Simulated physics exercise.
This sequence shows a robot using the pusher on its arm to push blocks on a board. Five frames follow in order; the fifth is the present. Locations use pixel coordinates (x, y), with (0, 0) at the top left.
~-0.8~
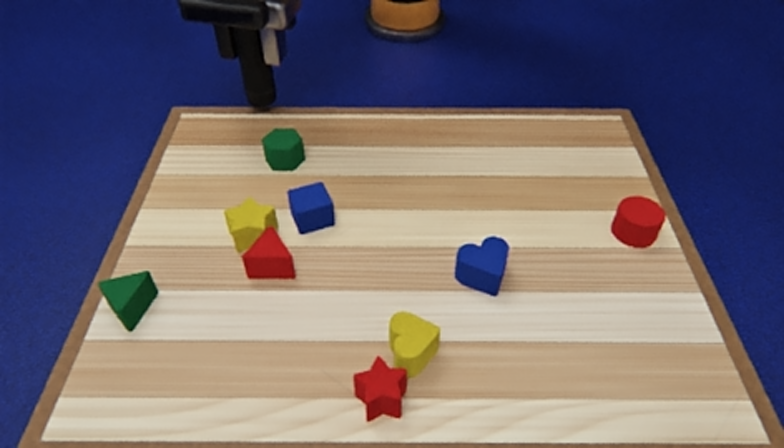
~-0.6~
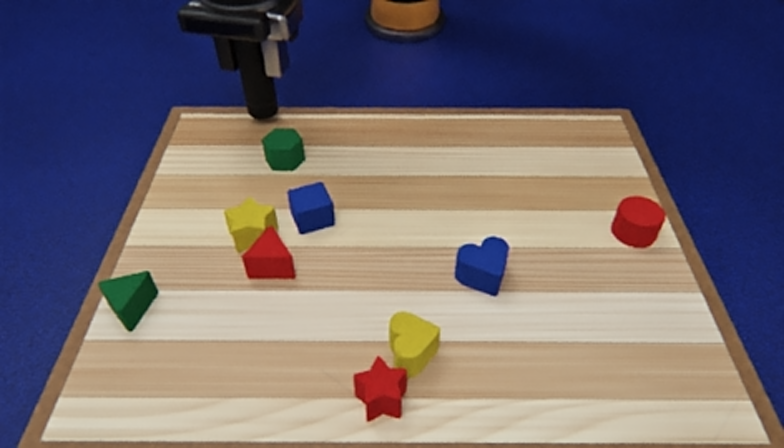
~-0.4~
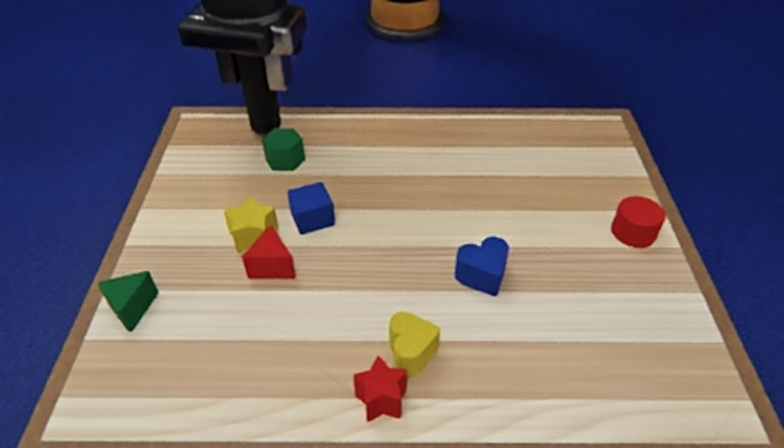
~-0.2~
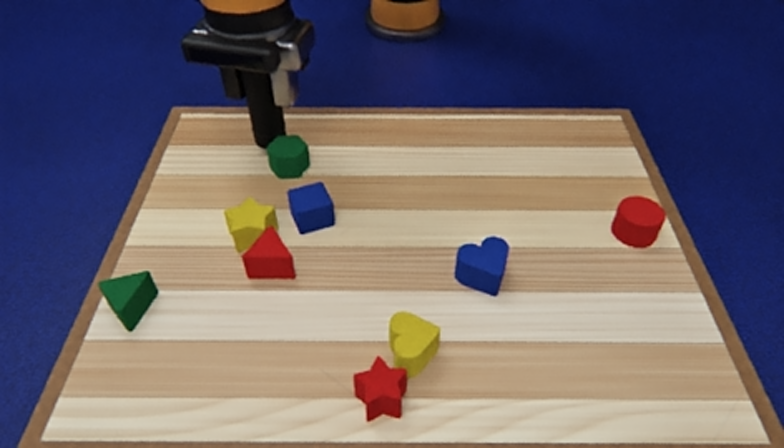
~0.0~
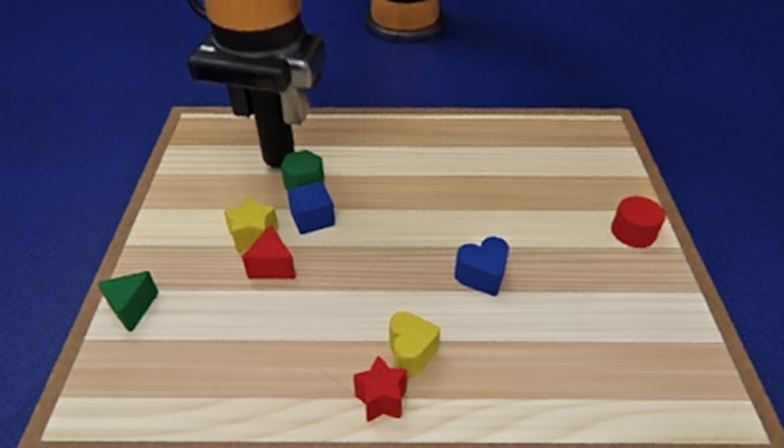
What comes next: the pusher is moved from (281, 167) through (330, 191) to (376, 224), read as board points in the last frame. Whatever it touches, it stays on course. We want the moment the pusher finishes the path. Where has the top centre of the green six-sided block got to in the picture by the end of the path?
The green six-sided block ends near (392, 229).
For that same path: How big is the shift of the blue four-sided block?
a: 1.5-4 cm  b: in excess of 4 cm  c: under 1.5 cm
The answer is a.
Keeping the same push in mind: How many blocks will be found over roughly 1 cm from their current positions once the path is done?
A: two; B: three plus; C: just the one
I'll go with A - two.
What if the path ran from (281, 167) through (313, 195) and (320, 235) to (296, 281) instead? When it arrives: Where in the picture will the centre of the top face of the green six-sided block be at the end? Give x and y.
Top centre: (357, 192).
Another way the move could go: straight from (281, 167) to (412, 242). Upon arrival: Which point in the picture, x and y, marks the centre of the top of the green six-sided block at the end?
It ends at (453, 227).
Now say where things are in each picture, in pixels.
In the first picture, lower end of the pusher (262, 100), tops of blocks, yellow star block (249, 214), green six-sided block (282, 138), blue four-sided block (310, 196).
In the second picture, pusher (263, 111), blocks as before.
In the third picture, pusher (266, 125), blocks as before.
In the fourth picture, pusher (271, 141), green six-sided block (287, 145).
In the fifth picture, pusher (280, 158), yellow star block (249, 214), green six-sided block (302, 161), blue four-sided block (310, 196).
The first path, step by step. One third of the way, pusher (314, 174); green six-sided block (335, 180); blue four-sided block (316, 206), turned 45° clockwise.
Two thirds of the way, pusher (345, 193); green six-sided block (367, 202), turned 20° clockwise; blue four-sided block (316, 209), turned 60° clockwise.
At the end, pusher (375, 215); yellow star block not moved; green six-sided block (392, 229), turned 40° clockwise; blue four-sided block (316, 209), turned 60° clockwise.
